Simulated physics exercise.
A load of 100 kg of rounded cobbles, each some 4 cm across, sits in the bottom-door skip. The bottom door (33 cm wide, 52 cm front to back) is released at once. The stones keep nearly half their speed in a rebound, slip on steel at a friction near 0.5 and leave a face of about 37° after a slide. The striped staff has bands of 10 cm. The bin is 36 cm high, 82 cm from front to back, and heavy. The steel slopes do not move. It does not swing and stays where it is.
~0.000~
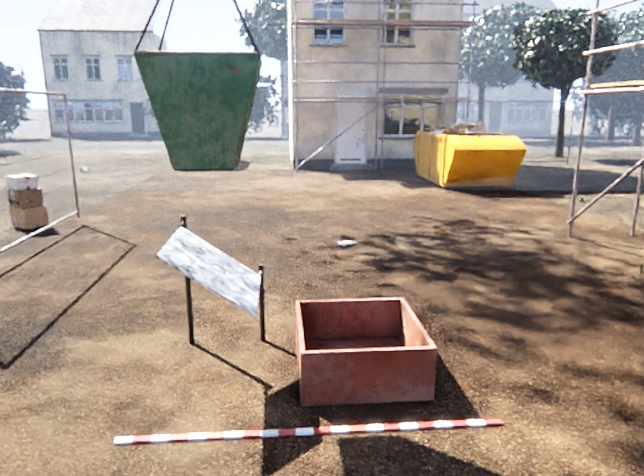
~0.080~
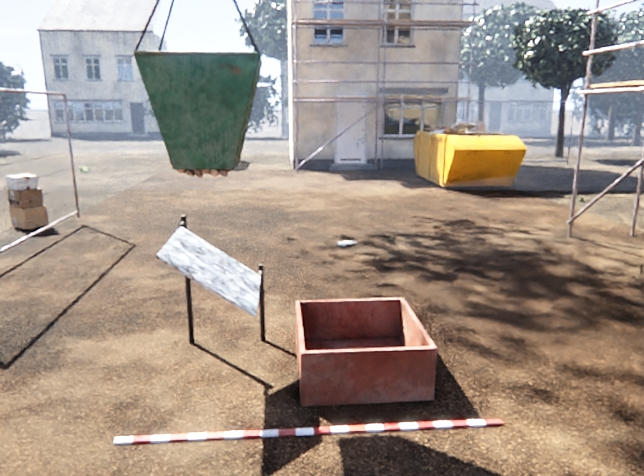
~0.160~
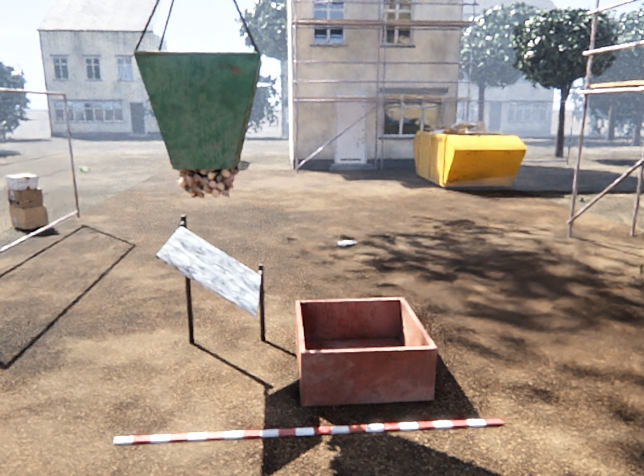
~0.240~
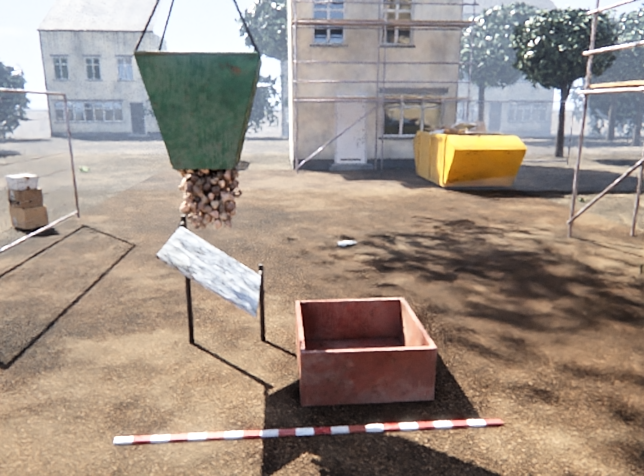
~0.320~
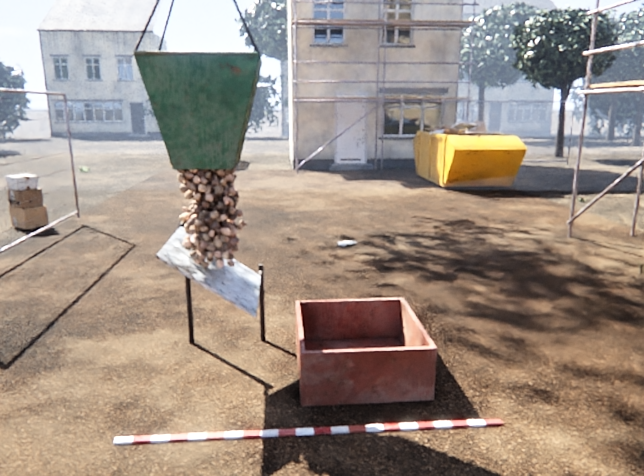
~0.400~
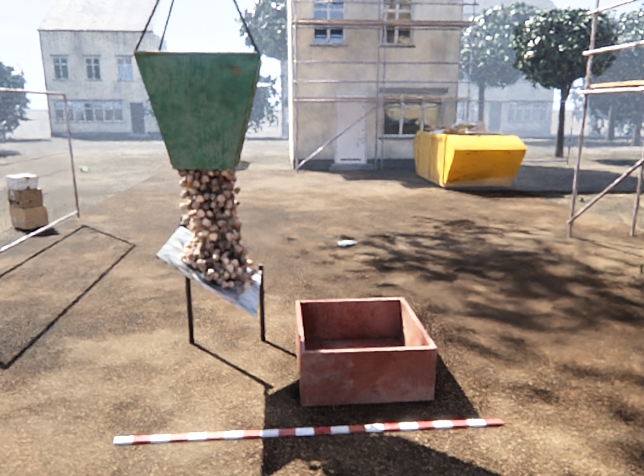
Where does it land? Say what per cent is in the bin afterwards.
Some 40 per cent of it.
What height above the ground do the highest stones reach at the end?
About 16 cm.
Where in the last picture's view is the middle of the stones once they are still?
Near (331, 363).
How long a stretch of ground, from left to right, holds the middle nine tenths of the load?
Roughly 120 cm.
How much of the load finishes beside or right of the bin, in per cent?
Near 20 in a hundred.
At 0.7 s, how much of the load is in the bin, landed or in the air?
About 15 per cent by then.
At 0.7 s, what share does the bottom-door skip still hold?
About 0 per cent.
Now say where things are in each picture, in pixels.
In the first frame, the outlet is at (203, 160); nothing has dropped yet.
In the second frame, the outlet is at (203, 160); 8 % is out.
In the third frame, the outlet is at (203, 160); 24 % is out, the lowest stones still above the rim at (213, 190), 129 cm up.
In the fourth frame, the outlet is at (203, 160); 46 % is out, the lowest stones still above the rim at (214, 219), 110 cm up.
In the fifth frame, the outlet is at (203, 160); 73 % is out, the lowest stones still above the rim at (217, 256), 85 cm up.
In the sixth frame, the outlet is at (203, 160); 96 % is out, the lowest stones still above the rim at (245, 279), 68 cm up.
After 0.7 s, 0 % in the bottom-door skip, 33 % on the steel, 48 % falling or lying left of the bin, 17 % falling or lying in the bin, 2 % falling or lying beside or right of the bin; the stones farthest right are at (376, 358).
After 1.1 s, 0 % in the bottom-door skip, 3 % on the steel, 41 % falling or lying left of the bin, 39 % falling or lying in the bin, 16 % falling or lying beside or right of the bin; the stones farthest right are at (410, 340).
After 1.7 s, 0 % in the bottom-door skip, 42 % falling or lying left of the bin, 40 % falling or lying in the bin, 19 % falling or lying beside or right of the bin; the stones farthest right are at (485, 363).
After 2.6 s, 0 % in the bottom-door skip, 42 % falling or lying left of the bin, 40 % falling or lying in the bin, 19 % falling or lying beside or right of the bin; the stones farthest right are at (496, 363).
After 4.5 s, 0 % in the bottom-door skip, 42 % left of the bin, 40 % in the bin, 19 % beside or right of the bin; the stones farthest right are at (496, 363).
